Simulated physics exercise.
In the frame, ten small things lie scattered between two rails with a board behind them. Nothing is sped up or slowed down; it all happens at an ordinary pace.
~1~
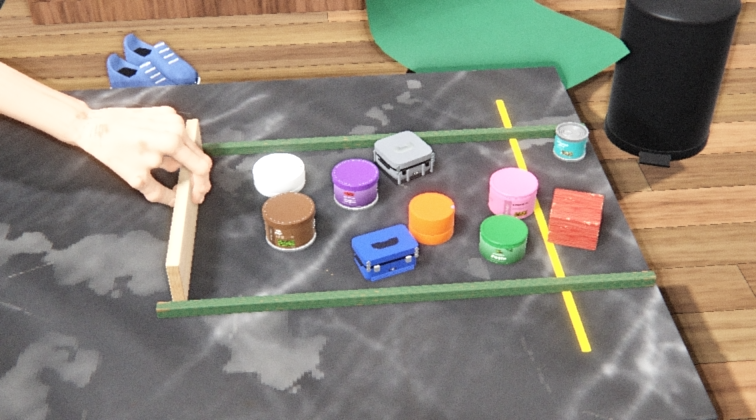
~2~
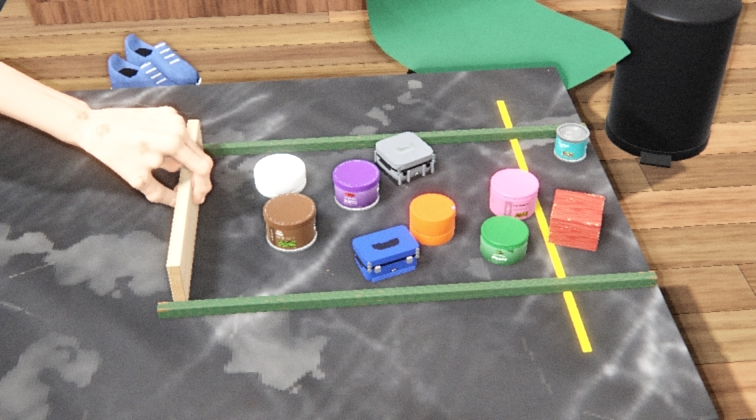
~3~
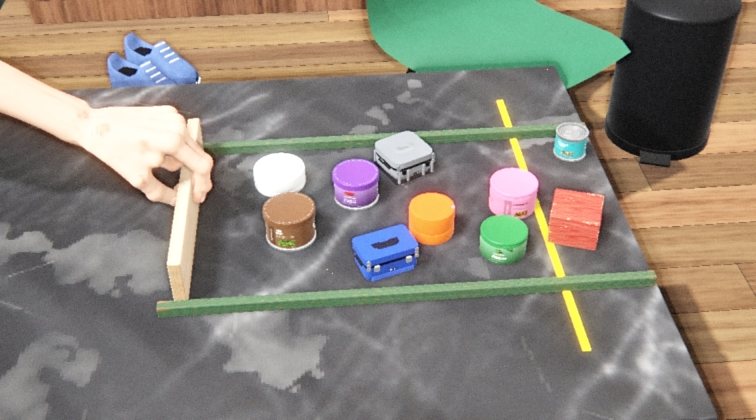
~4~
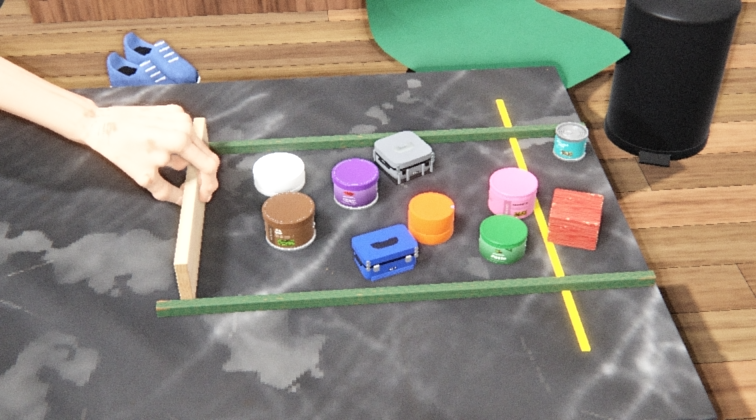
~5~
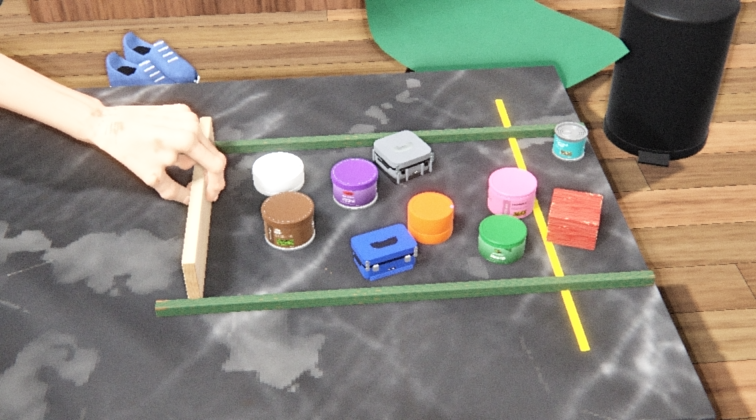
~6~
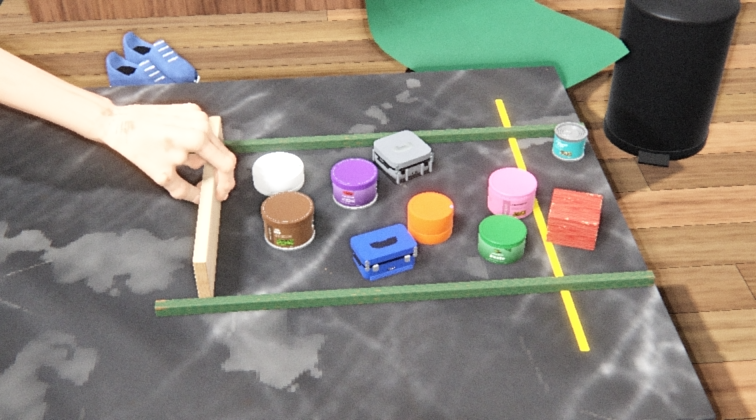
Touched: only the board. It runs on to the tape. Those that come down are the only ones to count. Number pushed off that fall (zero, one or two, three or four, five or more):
Going by the pictures, one or two pieces get pushed right off.
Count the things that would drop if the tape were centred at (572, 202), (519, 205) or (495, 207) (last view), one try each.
Counts per try, in order: 6 / 2 / 0.
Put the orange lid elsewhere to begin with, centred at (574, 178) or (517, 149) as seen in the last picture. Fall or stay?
In turn it goes down, then goes down.
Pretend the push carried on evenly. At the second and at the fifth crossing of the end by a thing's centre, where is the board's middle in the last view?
I'd put it close to (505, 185) and later close to (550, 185).
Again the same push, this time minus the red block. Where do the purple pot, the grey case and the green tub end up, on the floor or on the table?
Purple pot: Still there. Grey case: Still there. Green tub: Still there.
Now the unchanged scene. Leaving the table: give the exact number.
It comes to 2.
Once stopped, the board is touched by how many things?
The count in contact is 4.
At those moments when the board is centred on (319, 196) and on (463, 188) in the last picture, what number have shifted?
Answer - first 3, then 9.
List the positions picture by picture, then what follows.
In the first frame, turquoise tin (571, 142); red block (575, 219); pink tub (513, 194); board (187, 205); tape (536, 205).
In the second frame, red block (576, 220); brown pot (291, 223).
In the third frame, pink tub (513, 194); purple pot (356, 185).
In the fourth frame, turquoise tin (570, 142); orange lid (431, 218).
In the fifth frame, red block (574, 219); grey case (402, 157).
In the sixth frame, turquoise tin (569, 142); red block (574, 219); pink tub (512, 194); board (211, 202); tape (535, 204).
Soon after, none off yet; turquoise tin at rest near (569, 142); red block at rest near (574, 219); pink tub at rest near (512, 194).
Then, none off yet; turquoise tin at rest near (569, 142); red block at rest near (574, 219); pink tub moving near (521, 191).
At rest, the number that fall off is one or two; fallen, red block and turquoise tin.
